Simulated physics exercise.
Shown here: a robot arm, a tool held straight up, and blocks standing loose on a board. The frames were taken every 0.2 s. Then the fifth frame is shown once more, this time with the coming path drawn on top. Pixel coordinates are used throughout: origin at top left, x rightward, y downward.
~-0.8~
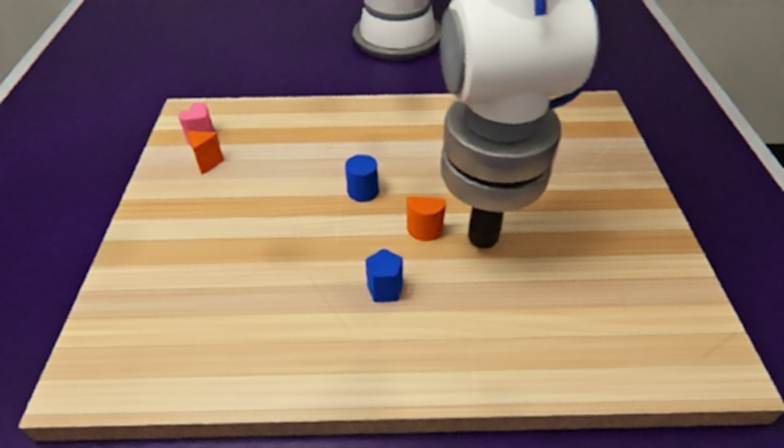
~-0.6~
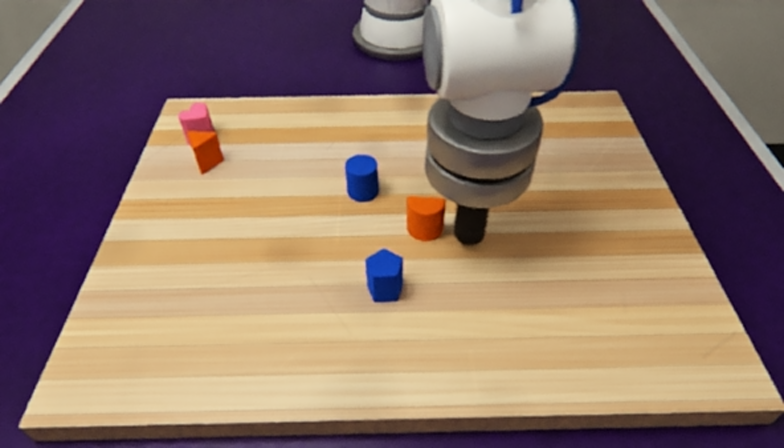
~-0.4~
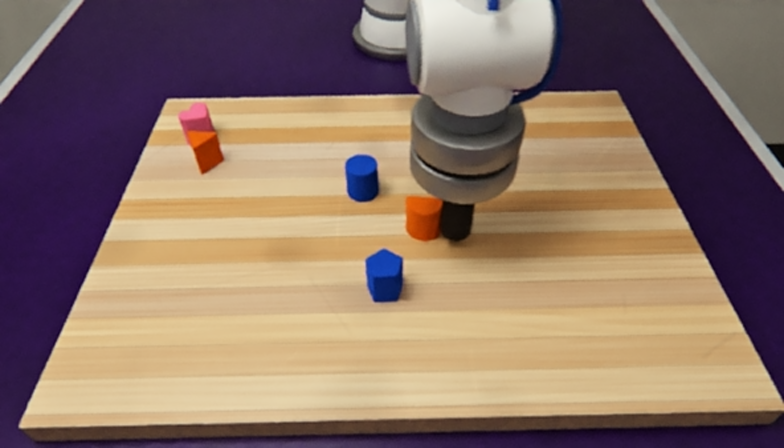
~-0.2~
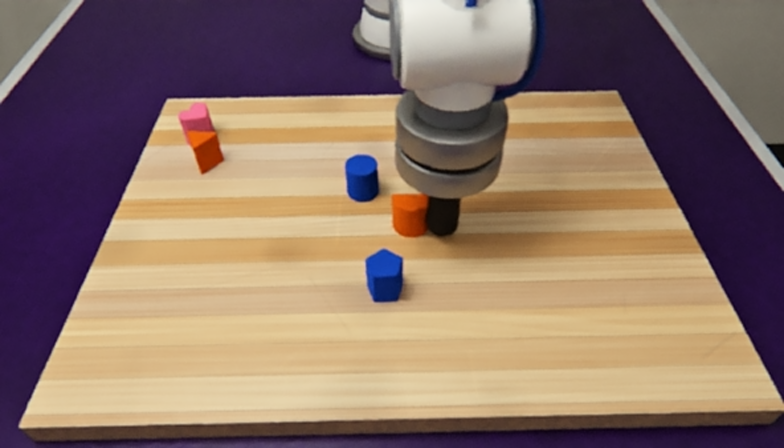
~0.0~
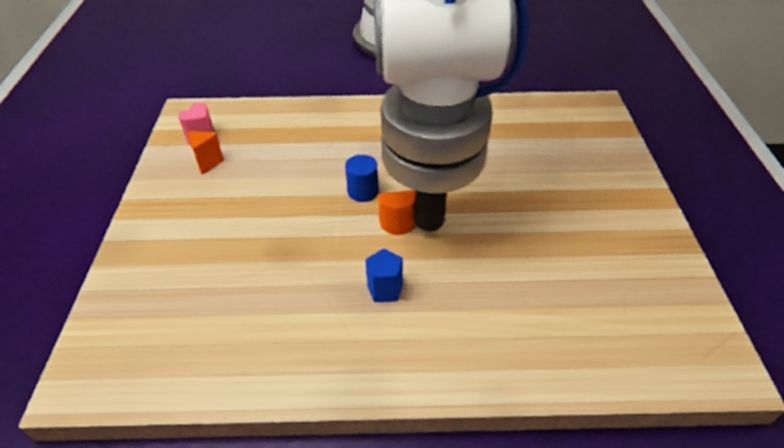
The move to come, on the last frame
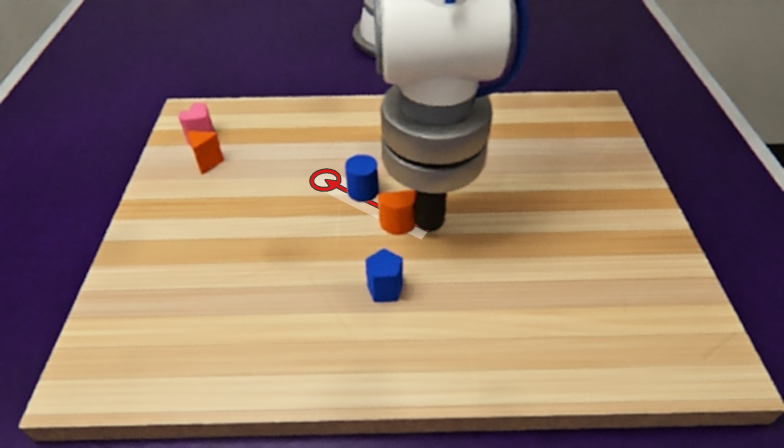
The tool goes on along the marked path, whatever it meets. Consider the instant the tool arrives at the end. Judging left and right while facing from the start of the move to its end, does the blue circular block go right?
That would be a yes.
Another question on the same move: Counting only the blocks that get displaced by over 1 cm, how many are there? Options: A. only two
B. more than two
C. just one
A
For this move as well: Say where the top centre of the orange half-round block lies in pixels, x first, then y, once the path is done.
I'd place it at (351, 191), taking the centre of its top.
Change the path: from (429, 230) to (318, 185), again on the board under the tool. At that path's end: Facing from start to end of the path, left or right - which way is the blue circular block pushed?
So, looking from the first point of the path to the last, the blue circular block moves rightwards.
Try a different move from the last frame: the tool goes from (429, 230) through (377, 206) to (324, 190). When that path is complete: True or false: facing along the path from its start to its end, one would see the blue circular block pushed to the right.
That statement is accurate.
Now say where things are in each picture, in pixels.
In the first frame, tool's lower end at (483, 238); blue circular block at (361, 164); blue five-sided block at (384, 263); orange half-round block at (426, 204).
In the second frame, tool at (469, 235); blocks still.
In the third frame, tool at (455, 231); blocks still.
In the fourth frame, tool at (442, 226); orange half-round block at (412, 201).
In the fifth frame, tool at (430, 221); blue circular block at (361, 164); blue five-sided block at (384, 263); orange half-round block at (399, 198).
Drawn move, in a line from (429, 230) to (325, 180).
On the path given first. One third of the way, tool at (391, 204); orange half-round block at (363, 193), turned 70° anticlockwise.
Two thirds of the way, tool at (356, 187); blue circular block at (343, 151); orange half-round block at (351, 191), turned 115° anticlockwise.
At the end, tool at (324, 171); blue circular block at (329, 134); blue five-sided block still; orange half-round block at (351, 191), turned 115° anticlockwise.
